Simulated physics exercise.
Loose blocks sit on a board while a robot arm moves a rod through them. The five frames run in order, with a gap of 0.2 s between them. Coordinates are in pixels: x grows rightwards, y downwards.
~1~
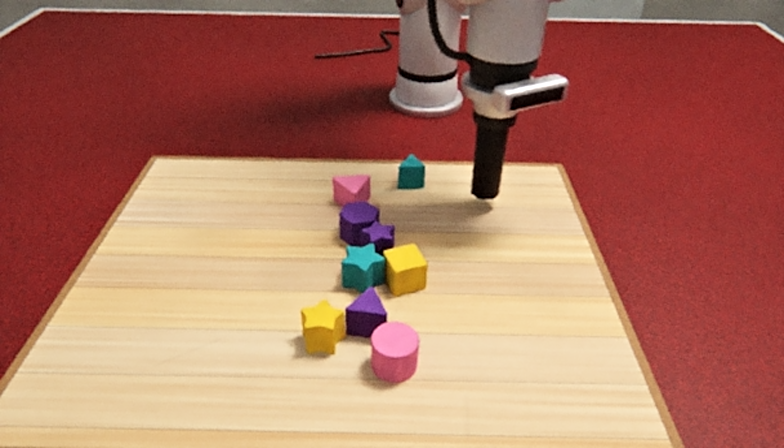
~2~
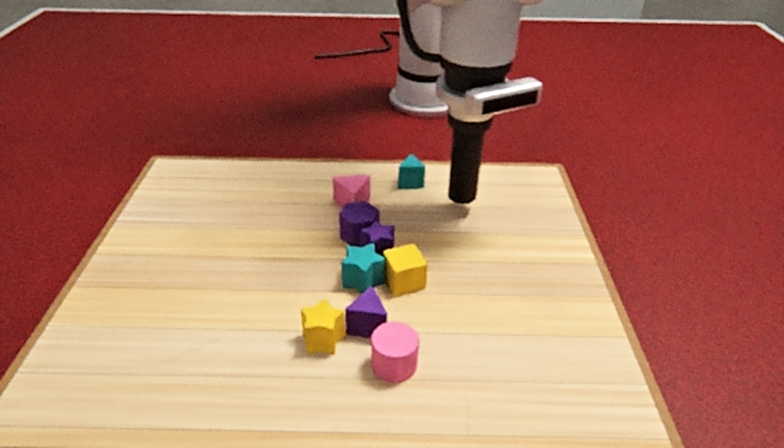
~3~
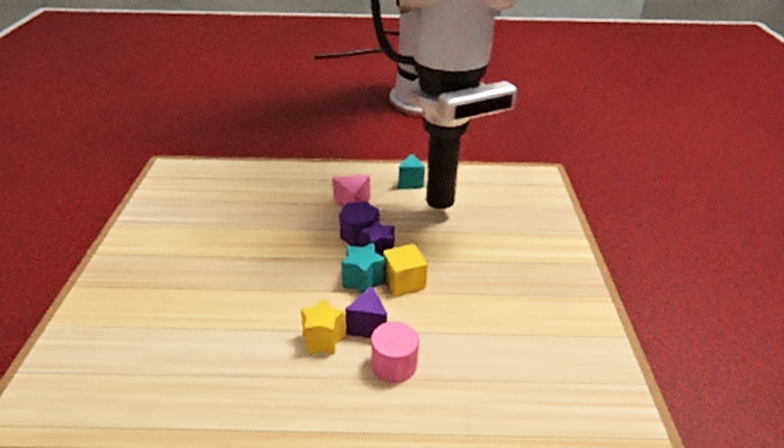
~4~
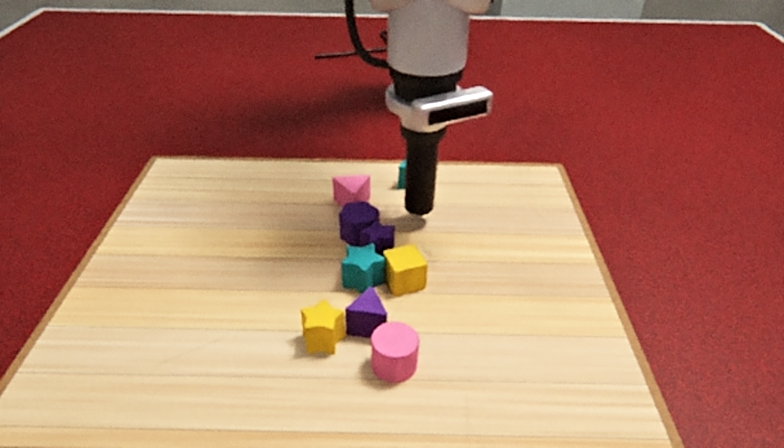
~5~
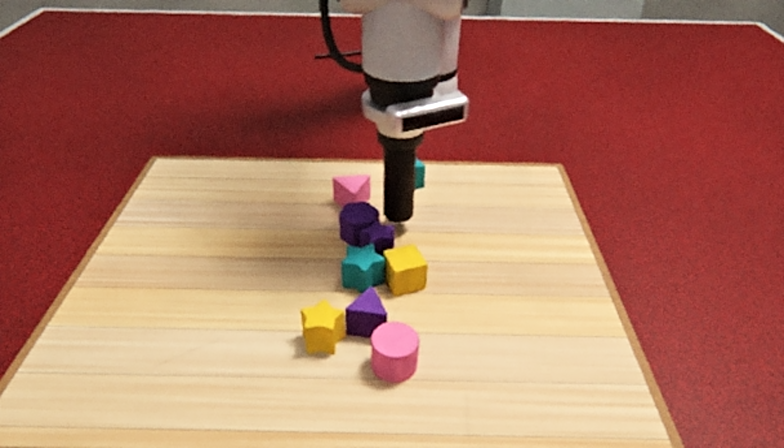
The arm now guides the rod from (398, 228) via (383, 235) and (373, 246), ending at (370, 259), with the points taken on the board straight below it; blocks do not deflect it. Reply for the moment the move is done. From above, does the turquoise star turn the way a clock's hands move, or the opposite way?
The twist is clockwise.
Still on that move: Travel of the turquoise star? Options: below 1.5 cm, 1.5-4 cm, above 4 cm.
The shift is from 1.5 to 4 cm.
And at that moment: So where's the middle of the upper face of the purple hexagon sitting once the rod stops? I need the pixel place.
At pixel (338, 218).
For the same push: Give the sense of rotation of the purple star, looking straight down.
From above, the turn goes anticlockwise.
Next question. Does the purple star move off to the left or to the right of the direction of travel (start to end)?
Left.
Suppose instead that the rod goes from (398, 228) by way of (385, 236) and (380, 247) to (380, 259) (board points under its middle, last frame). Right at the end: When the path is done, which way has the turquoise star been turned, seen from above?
Watching from overhead, you'd notice the turquoise star rotating clockwise.
On the path given first. Halfway along, rod at (377, 227); purple hexagon at (342, 216), turned 30° clockwise; purple star at (378, 234), turned 25° anticlockwise.
At the end, rod at (370, 246); purple hexagon at (338, 218), turned 50° clockwise; turquoise star at (355, 269), turned 30° clockwise; purple star at (377, 253), turned 40° anticlockwise; yellow four-sided block at (410, 262), turned 30° anticlockwise.
